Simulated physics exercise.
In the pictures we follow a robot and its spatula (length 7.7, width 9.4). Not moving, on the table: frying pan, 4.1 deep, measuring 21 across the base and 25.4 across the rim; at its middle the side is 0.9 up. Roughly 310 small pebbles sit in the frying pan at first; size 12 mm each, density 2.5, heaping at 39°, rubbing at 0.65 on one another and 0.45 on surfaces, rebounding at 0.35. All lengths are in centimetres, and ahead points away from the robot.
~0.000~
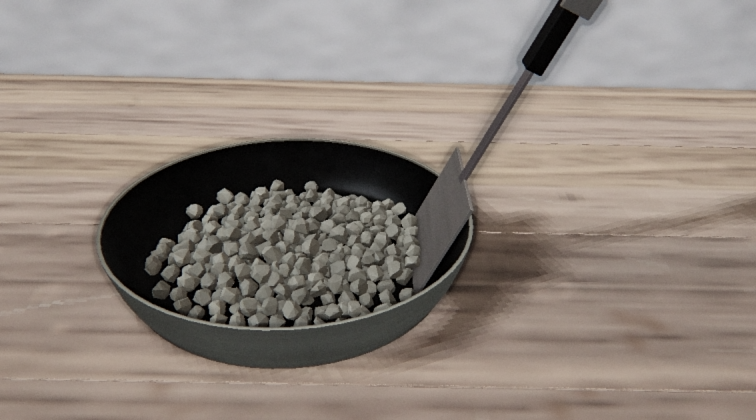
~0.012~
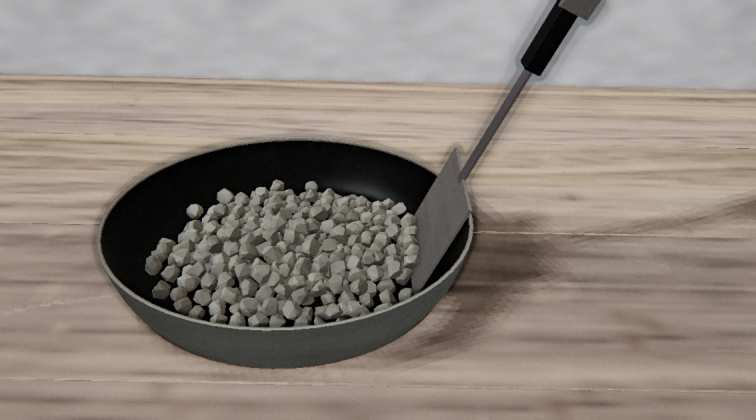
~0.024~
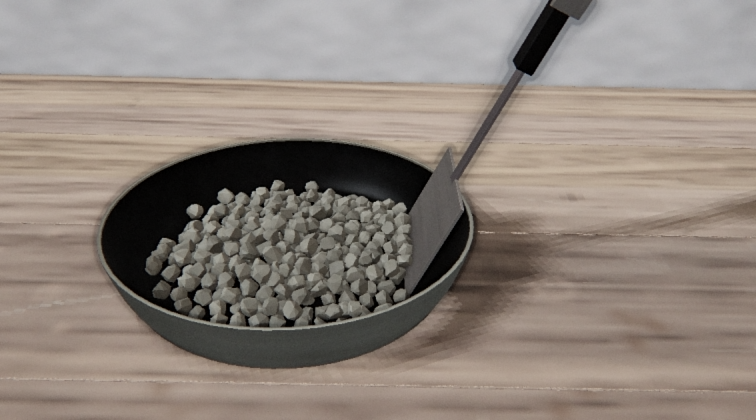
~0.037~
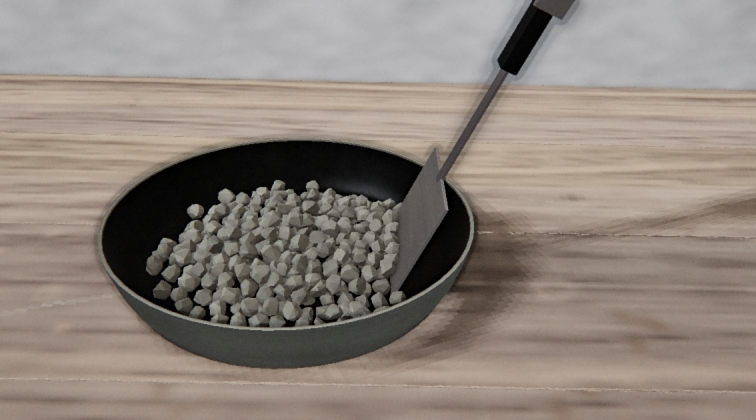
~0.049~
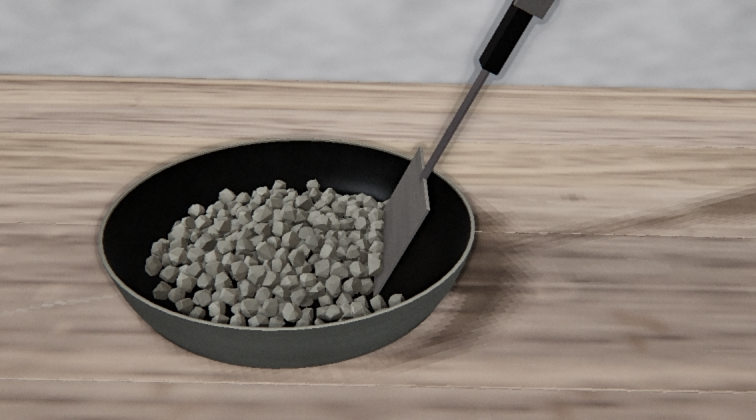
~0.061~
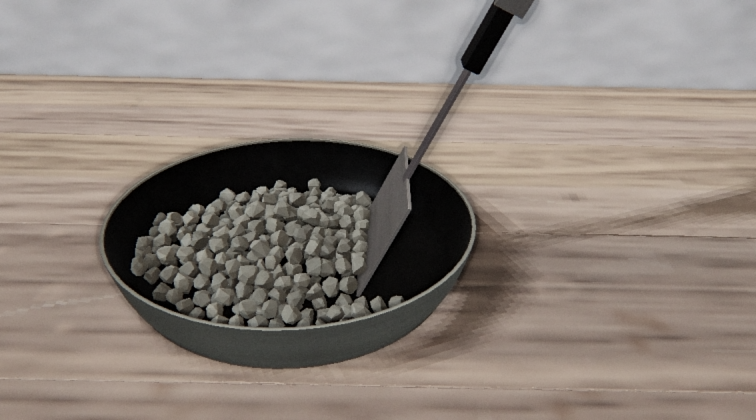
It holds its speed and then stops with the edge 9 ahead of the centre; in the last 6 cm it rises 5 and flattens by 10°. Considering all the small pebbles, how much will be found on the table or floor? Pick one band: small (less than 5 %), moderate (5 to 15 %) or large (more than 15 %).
Large.
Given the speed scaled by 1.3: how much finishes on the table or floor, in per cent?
Estimate: Close to 25 %.
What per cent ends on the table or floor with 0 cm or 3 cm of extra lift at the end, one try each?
You'd get some 20 per cent with the first setting and some 25 per cent with the second.
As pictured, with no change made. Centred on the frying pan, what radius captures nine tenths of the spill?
About 40 cm.
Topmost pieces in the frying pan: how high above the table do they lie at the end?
Top of the heap: Roughly 4.5 cm above the table top.
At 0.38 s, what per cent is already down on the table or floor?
Share at that moment: About 15 %.
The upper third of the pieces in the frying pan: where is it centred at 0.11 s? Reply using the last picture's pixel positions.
It is centred near (236, 225).
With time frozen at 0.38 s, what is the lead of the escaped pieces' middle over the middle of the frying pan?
About 22 cm.
After 0.11 s, sloping 65°, highest piece 6 above the table; 310 in the frying pan.
After 0.16 s, sloping 62°, highest piece 9 above the table; 309 in the frying pan, 1 on the blade or in flight.
After 0.38 s, sloping 55°, highest piece 13 above the table; 239 in the frying pan, 49 on the table or floor, 22 on the blade or in flight.
After 1.43 s, sloping 55°, highest piece 4 above the table; 239 in the frying pan, 71 on the table or floor.
In the end, 239 in the frying pan, 71 on the table or floor. That is 23 % on the table or floor.
